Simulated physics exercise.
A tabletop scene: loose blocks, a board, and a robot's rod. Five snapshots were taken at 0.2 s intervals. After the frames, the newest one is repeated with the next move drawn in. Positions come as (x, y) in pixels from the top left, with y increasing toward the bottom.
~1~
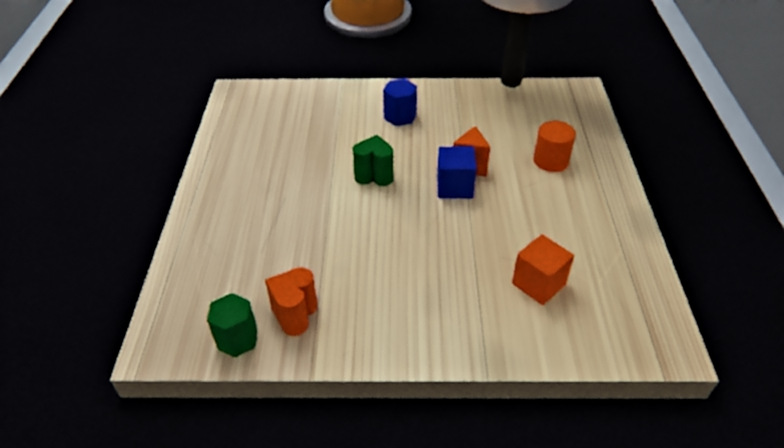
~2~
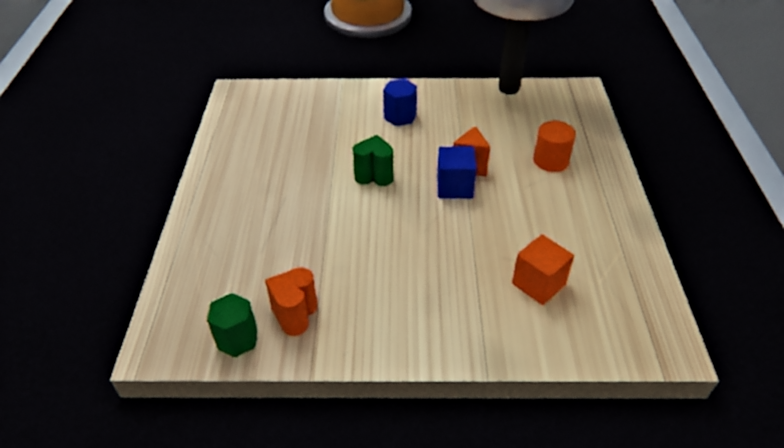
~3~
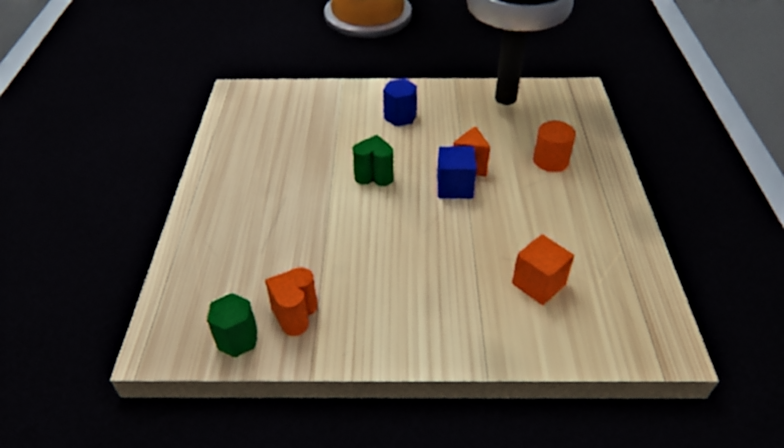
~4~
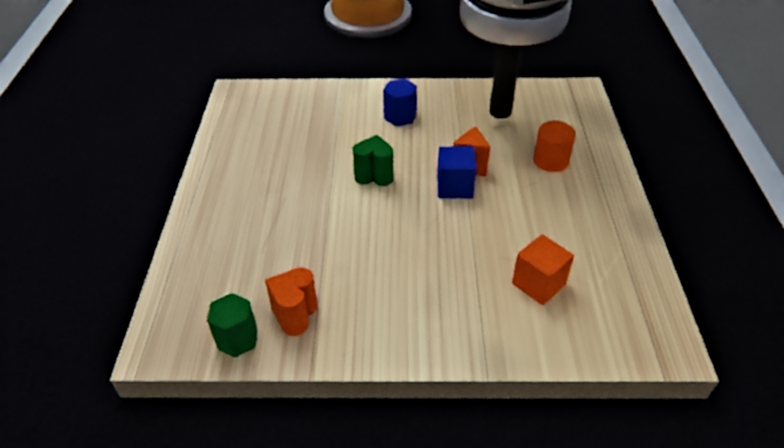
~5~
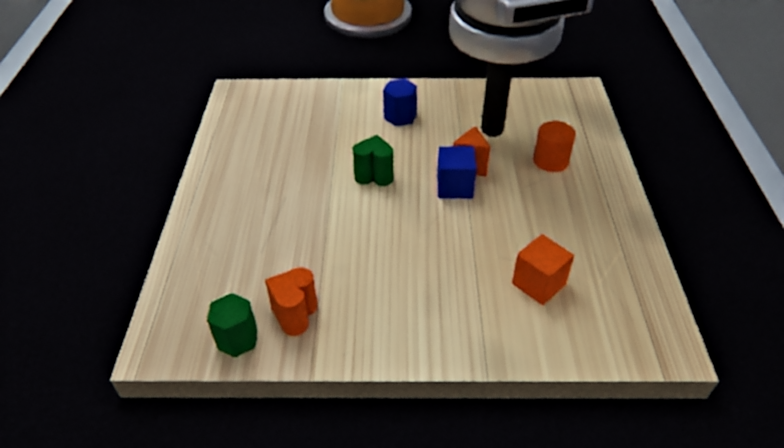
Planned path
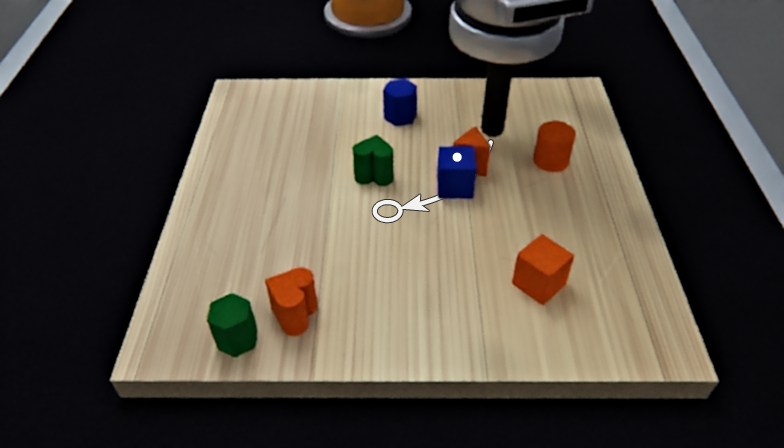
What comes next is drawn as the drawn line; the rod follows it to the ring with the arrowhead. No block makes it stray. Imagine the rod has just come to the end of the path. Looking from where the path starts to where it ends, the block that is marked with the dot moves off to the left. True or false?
Answer: True.
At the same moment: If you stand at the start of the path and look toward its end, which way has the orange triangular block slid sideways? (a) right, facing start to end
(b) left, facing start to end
My pick is a.
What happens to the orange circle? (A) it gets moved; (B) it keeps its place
The one that fits is B, it keeps its place.
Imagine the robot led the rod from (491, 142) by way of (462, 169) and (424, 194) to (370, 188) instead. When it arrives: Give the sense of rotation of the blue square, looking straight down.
My answer: Anticlockwise.
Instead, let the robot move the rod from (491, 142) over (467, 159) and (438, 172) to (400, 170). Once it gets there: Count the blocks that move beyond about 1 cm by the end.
My answer is two.
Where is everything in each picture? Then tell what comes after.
Rod's lower end (511, 82); green heart-shaped block (373, 146); blue square (457, 157); orange triangular block (473, 138); orange circle (557, 131), in the first picture.
Rod (509, 90); blocks still, in the second picture.
Rod (506, 100); blocks still, in the third picture.
Rod (500, 113); blocks still, in the fourth picture.
Rod (492, 131); green heart-shaped block (373, 146); blue square (457, 157); orange triangular block (473, 138); orange circle (557, 131), in the fifth picture.
Drawn move, from (491, 142) over (475, 173) and (439, 197) to (388, 211); the dot is on the blue square.
What follows on the original path. One third of the way, rod (476, 161); blue square (451, 165); orange triangular block (454, 146).
Two thirds of the way, rod (439, 187); blue square (426, 188), turned 20° clockwise; orange triangular block (419, 158), turned 50° clockwise.
At the end, rod (387, 200); green heart-shaped block still; blue square (412, 200), turned 15° anticlockwise; orange triangular block (409, 159), turned 90° clockwise; orange circle still.
